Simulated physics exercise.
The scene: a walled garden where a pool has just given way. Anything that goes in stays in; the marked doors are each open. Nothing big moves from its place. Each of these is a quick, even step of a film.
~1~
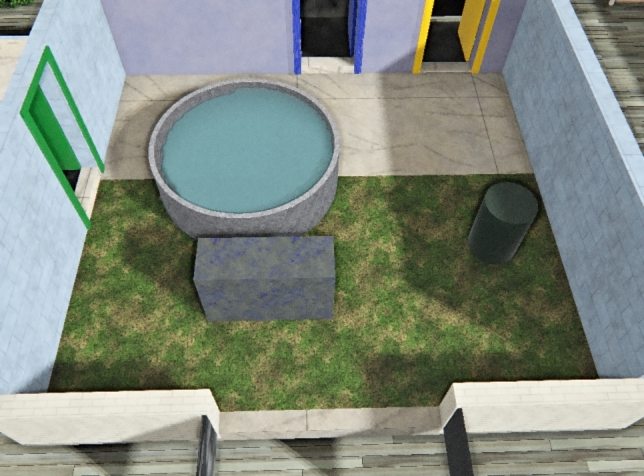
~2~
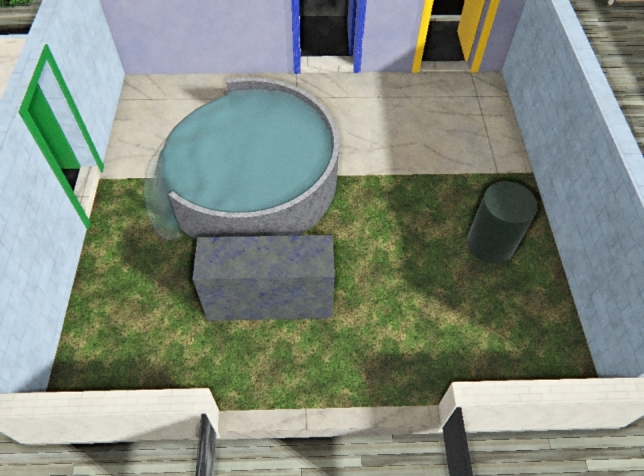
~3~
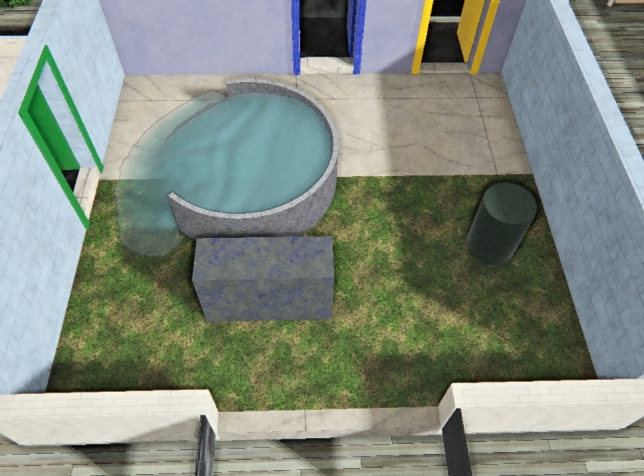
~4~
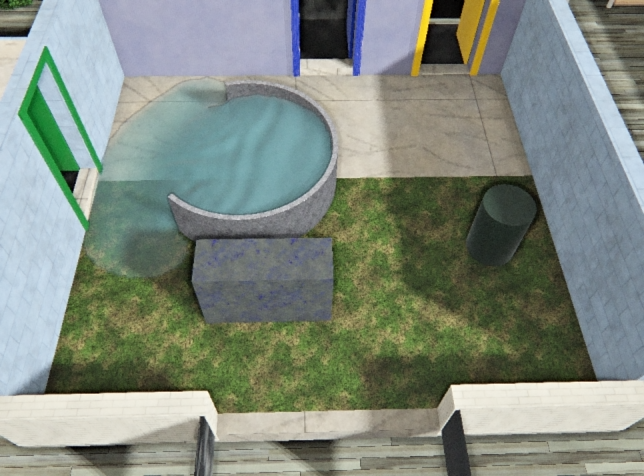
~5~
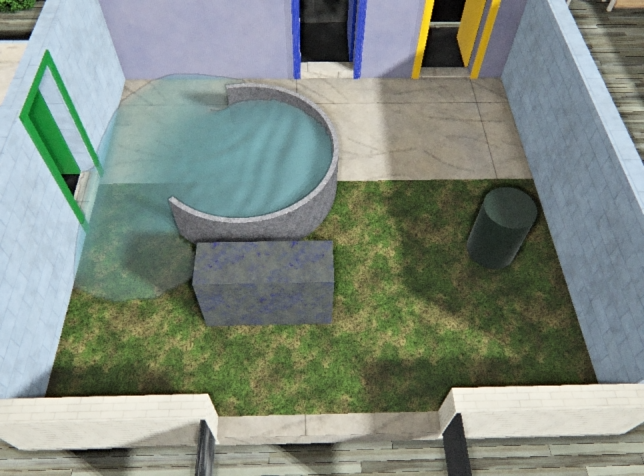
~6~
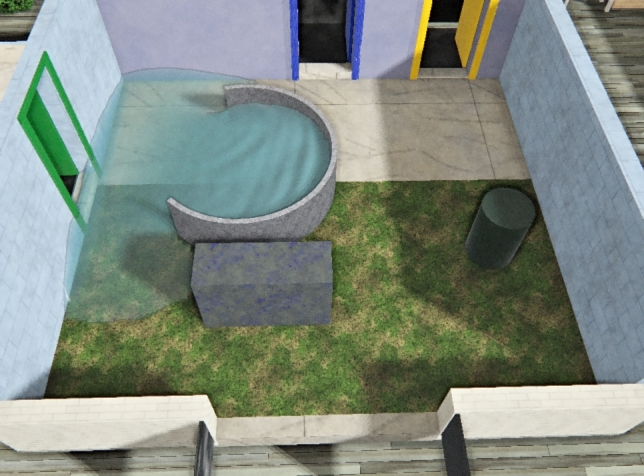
Water pours from the broken left side of the round pool and spreads across the garden to the left wall.
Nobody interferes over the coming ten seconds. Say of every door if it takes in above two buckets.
In order: Yellow door: Surpasses it. Blue door: Never surpasses it. Green door: Surpasses it.
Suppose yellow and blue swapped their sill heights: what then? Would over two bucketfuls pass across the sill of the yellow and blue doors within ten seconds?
Then: Yellow door lets less in; blue door goes over.
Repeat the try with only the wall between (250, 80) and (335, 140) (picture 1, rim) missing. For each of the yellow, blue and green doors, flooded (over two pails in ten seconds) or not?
At the doors, yellow crosses the line, blue crosses the line and green never reaches it.
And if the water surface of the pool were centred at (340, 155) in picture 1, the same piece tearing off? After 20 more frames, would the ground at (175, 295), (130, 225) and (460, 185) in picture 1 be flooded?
First one gets inundated, next one gets inundated, last one stays unwetted.
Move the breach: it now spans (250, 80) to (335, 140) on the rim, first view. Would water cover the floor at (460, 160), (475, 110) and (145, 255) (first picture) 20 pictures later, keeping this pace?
Going through them, the first would be submerged, the next submerged and the last still bare.
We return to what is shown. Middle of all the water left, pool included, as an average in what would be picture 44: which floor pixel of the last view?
Somewhere near (269, 211).
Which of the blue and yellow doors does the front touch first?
That's the blue door.
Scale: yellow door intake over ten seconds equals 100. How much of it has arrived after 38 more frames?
I make it 30 per cent.
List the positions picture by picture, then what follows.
The first frame shows the round pool at (246, 146) is whole and still.
In the second frame, the front is at a hidden place, out from the gap at (168, 150).
In the third frame, the front is at a hidden place, out from the gap at (169, 154).
In the fourth frame, water pours out at (169, 157) and has run to (214, 82).
In the fifth frame, water pours out at (170, 161) and has run to (106, 292).
In the sixth frame, the front is at (67, 311), out from the gap at (168, 162).
A moment on, water covers 25 % of the floor; the yellow door not reached, the blue door not reached, the green door far over two buckets in.
Next, water covers 30 % of the floor; the yellow door not reached, the blue door wet at the sill, nothing in, the green door far over two buckets in.
Then, water covers 60 % of the floor; the yellow door wet at the sill, nothing in, the blue door wet at the sill, nothing in, the green door far over two buckets in.
Later, water covers 85 % of the floor; the yellow door under two buckets in, the blue door wet at the sill, nothing in, the green door far over two buckets in.
In the end, water covers 100 % of the floor; the yellow door over two buckets in, the blue door wet at the sill, nothing in, the green door far over two buckets in.
